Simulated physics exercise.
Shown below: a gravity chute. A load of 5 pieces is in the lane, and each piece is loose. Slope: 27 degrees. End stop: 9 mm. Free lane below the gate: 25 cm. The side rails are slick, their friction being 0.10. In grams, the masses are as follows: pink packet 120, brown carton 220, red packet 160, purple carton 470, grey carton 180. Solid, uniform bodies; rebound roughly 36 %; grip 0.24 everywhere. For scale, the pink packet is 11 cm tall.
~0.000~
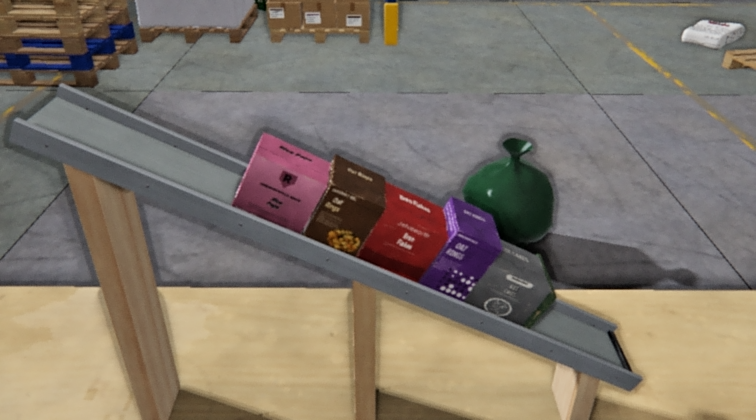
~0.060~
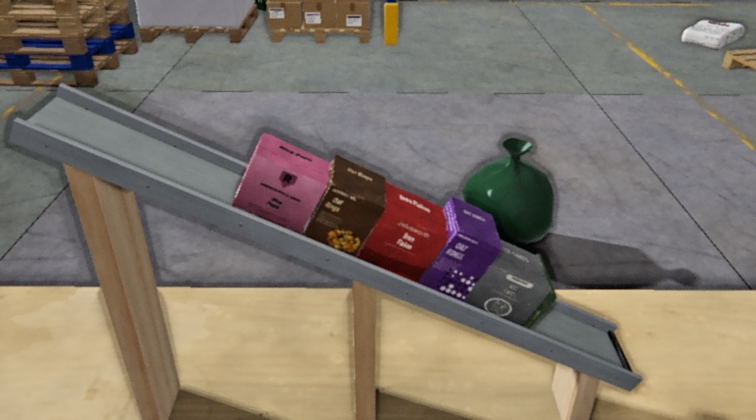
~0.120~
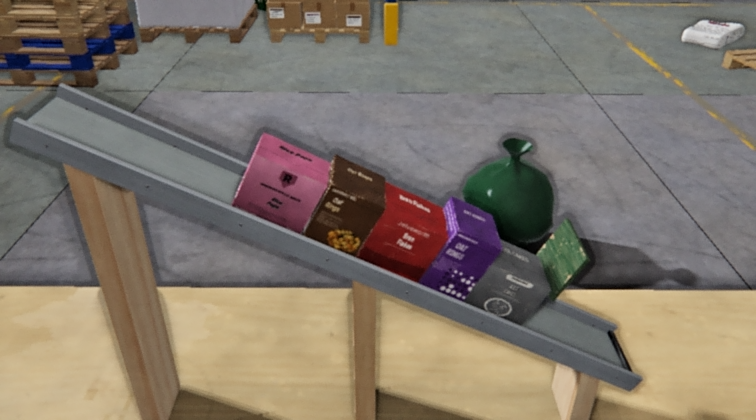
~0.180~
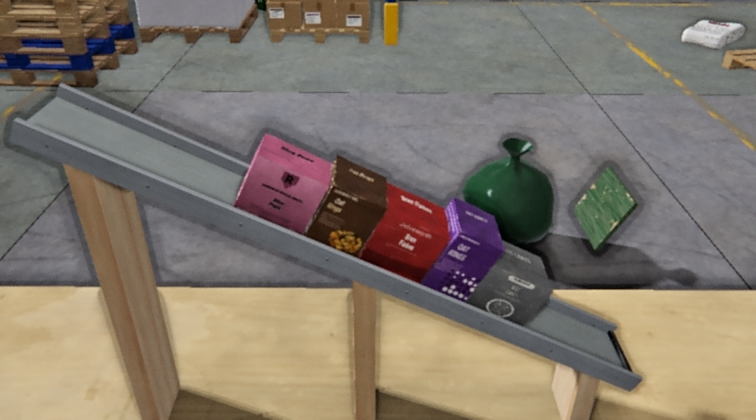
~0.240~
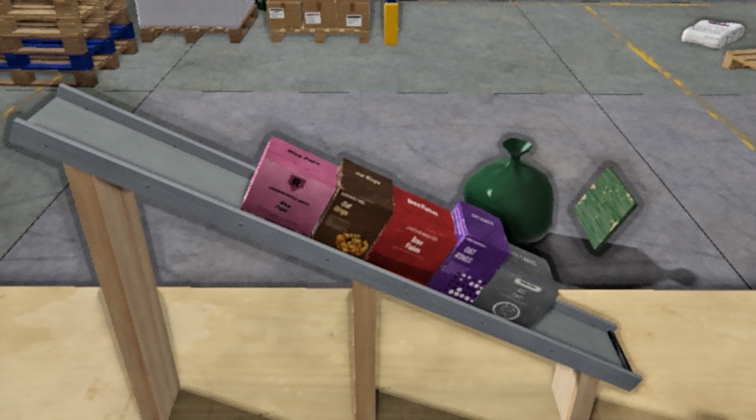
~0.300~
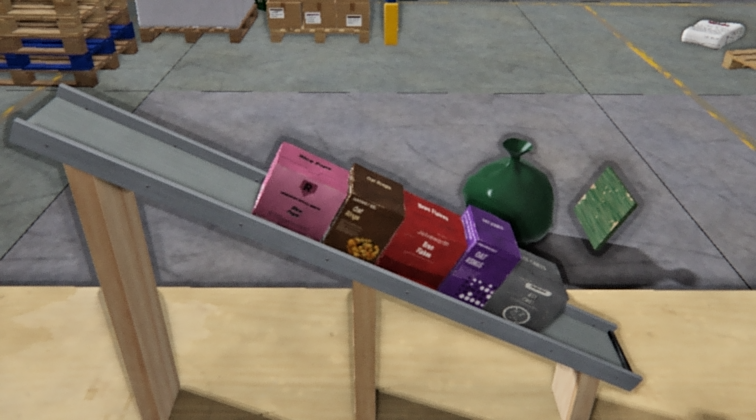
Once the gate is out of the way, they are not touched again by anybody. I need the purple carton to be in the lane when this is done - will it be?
Yes, you are fine.
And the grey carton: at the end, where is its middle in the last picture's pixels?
Close to pixel (613, 326) in the final view.
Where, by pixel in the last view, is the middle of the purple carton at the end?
It comes to a stop close to (570, 303).
After 0.40 s, leader 16 cm from the stop; purple carton near (499, 270).
After 0.50 s, leader 8 cm from the stop; purple carton near (535, 286).
After 0.60 s, purple carton near (573, 300).
After 0.70 s, purple carton near (575, 302); pink packet tipped 35° from how it sat.
At rest (1.4 s), tipped over in the lane, pink packet; the other 4 in the lane. In the last view, purple carton near (570, 303).
